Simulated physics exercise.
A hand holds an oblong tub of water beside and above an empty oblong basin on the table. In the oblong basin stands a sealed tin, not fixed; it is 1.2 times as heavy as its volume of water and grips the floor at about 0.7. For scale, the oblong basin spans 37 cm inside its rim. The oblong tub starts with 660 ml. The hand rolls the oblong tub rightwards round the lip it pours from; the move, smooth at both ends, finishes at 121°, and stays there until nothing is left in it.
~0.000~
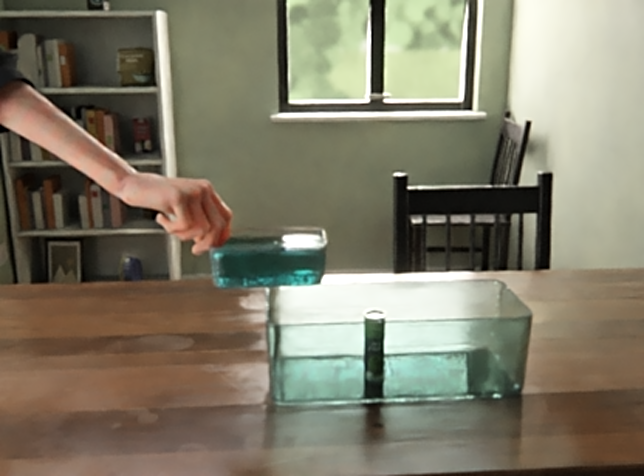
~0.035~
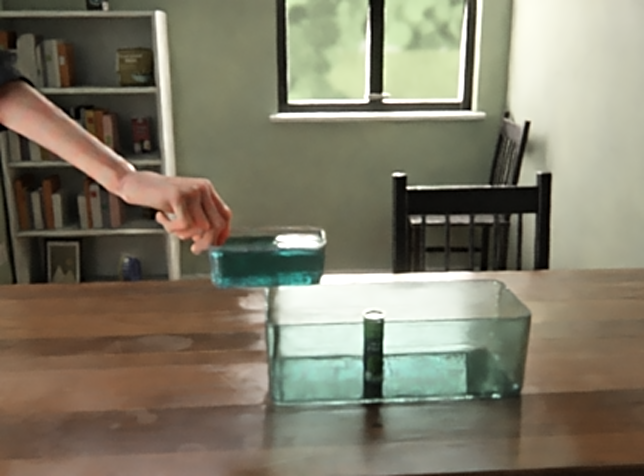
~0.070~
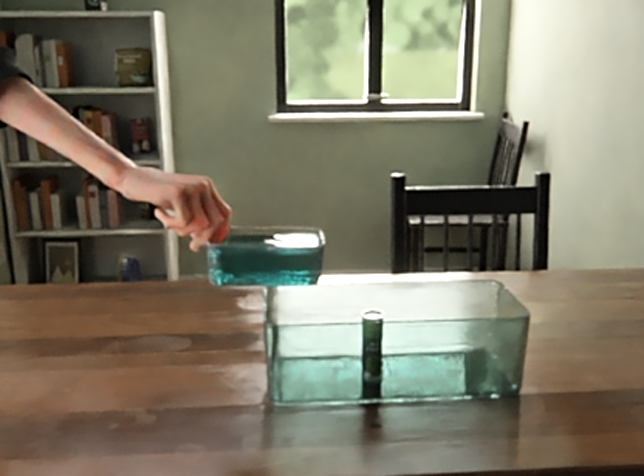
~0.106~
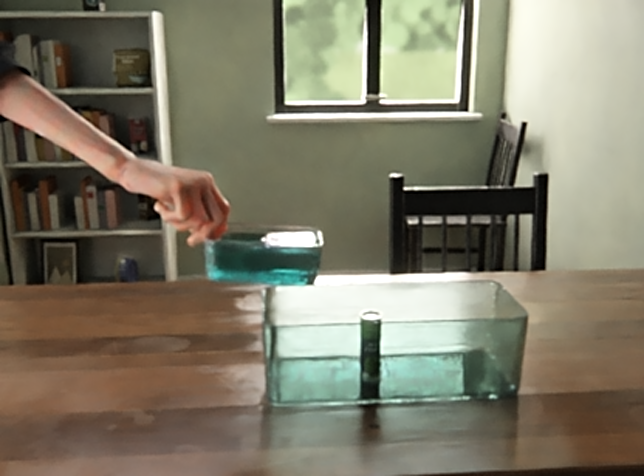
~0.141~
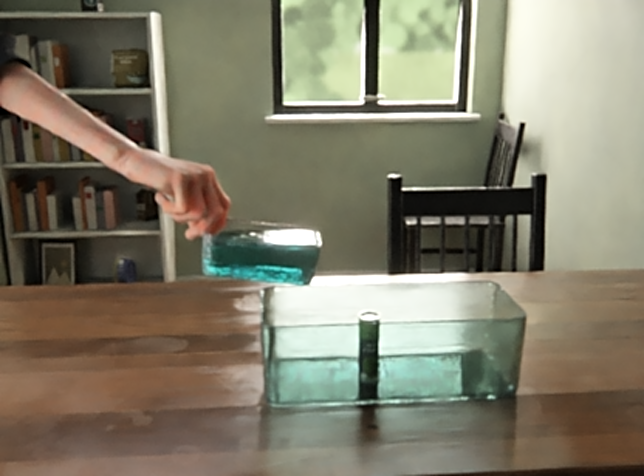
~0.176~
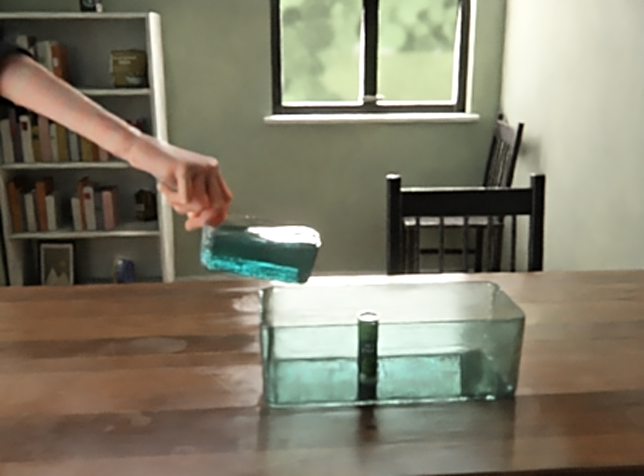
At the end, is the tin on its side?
The tin keeps standing.
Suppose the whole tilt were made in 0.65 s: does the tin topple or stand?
The tin stays up.
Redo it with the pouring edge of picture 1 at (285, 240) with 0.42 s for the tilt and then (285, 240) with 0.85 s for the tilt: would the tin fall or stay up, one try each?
First it falls; then it goes over.
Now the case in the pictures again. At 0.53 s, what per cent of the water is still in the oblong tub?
Near 30 in a hundred.
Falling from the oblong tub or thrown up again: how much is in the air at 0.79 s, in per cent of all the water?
About 4 per cent.
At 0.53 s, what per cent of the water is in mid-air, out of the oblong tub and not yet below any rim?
Some 52 per cent.
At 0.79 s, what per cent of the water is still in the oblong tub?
Some 0 per cent.
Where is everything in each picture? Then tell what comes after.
In the first picture, it leans 0°; its right rim is at (324, 238); the water meets the walls at (214, 245) and (322, 242); the oblong basin's rim runs from (267, 306) to (517, 298); the tin's top is at (375, 317).
In the second picture, it leans 1°; its right rim is at (323, 238); the water meets the walls at (213, 244) and (321, 242).
In the third picture, it leans 2°; its right rim is at (322, 238); the water meets the walls at (212, 243) and (320, 241).
In the fourth picture, it leans 5°; its right rim is at (320, 239); the water meets the walls at (209, 241) and (318, 239).
In the fifth picture, it leans 8°; its right rim is at (318, 240); the water meets the walls at (207, 238) and (317, 238).
In the sixth picture, it leans 12°; its right rim is at (317, 240); the water meets the walls at (206, 233) and (316, 235).
After 0.53 s the tilt is 83° and 31 per cent is still to pour; the tin stands where it began.
After 0.79 s the tilt is 119° and 0 per cent is still to pour; the tin stands where it began.
After 1.06 s the tilt is 121° and 0 per cent is still to pour; the tin stands where it began.
After 1.35 s the tilt is 121° and 0 per cent is still to pour; the tin stands where it began.
In the end the tin stands where it began.
